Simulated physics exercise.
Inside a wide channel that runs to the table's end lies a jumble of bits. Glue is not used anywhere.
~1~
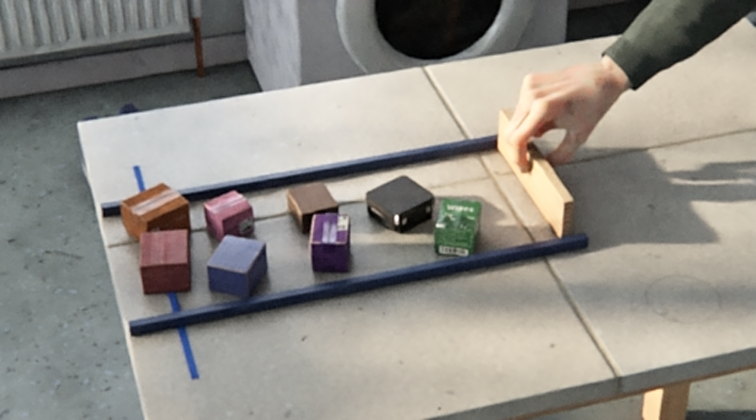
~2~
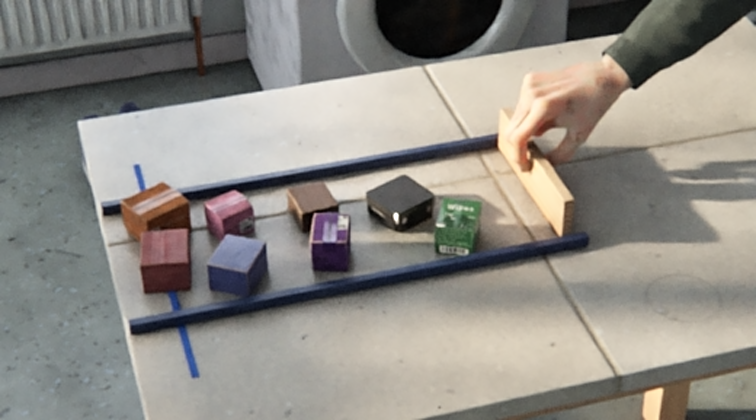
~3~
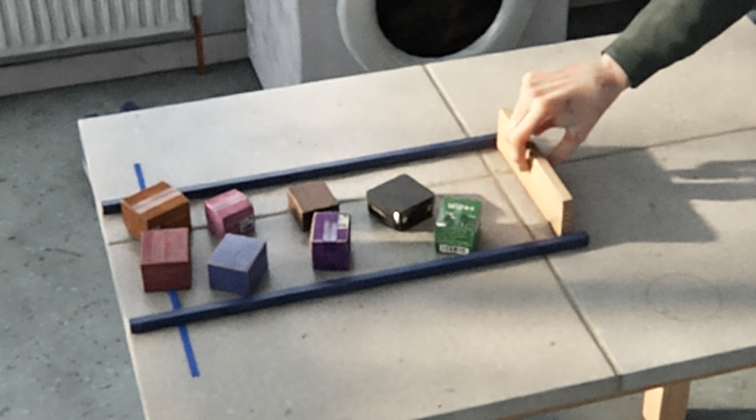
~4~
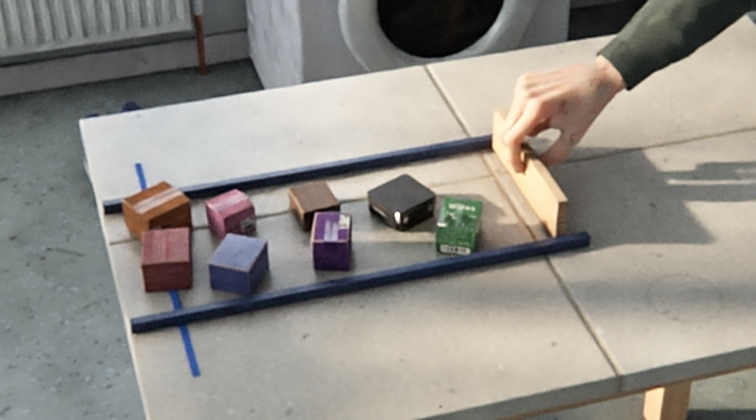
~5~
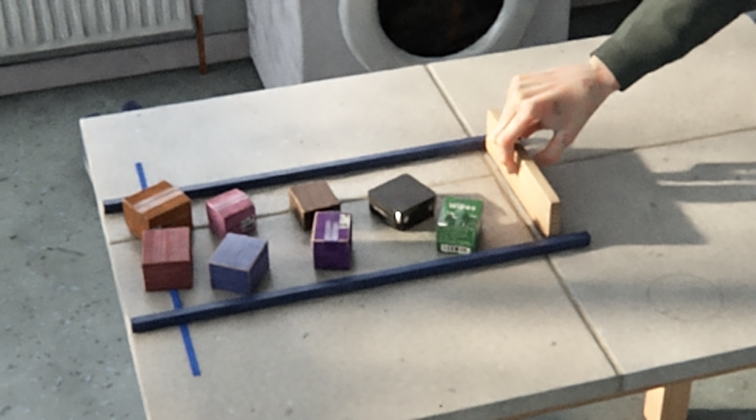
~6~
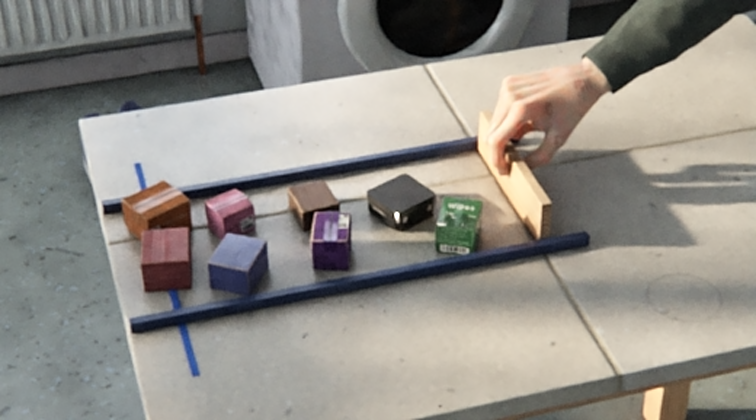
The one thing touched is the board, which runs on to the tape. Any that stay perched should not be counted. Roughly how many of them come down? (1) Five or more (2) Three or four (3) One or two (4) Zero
The answer is 1.
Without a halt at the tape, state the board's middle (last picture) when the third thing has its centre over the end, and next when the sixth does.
At (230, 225) for the third, at (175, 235) for the sixth.
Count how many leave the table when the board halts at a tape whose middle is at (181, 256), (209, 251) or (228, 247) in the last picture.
5, 4, 2.
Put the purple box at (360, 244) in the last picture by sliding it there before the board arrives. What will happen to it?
It is lost.
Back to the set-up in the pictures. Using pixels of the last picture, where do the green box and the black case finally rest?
Reading them off: First (154, 291); then (134, 246).
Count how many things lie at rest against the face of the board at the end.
That makes 2.
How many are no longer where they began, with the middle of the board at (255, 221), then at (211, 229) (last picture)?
Counting first: 8, next 8.
Soon after, none off yet; red block at rest near (167, 260); orange box at rest near (158, 214); blue block at rest near (239, 265).
Then, none off yet; red block moved a little near (148, 262); orange box moved about its own width near (117, 219); blue block moved about its own width near (195, 271).
At rest, the number that fall off is five or more; fallen, purple box, brown block, pink box, blue block, orange box and red block.
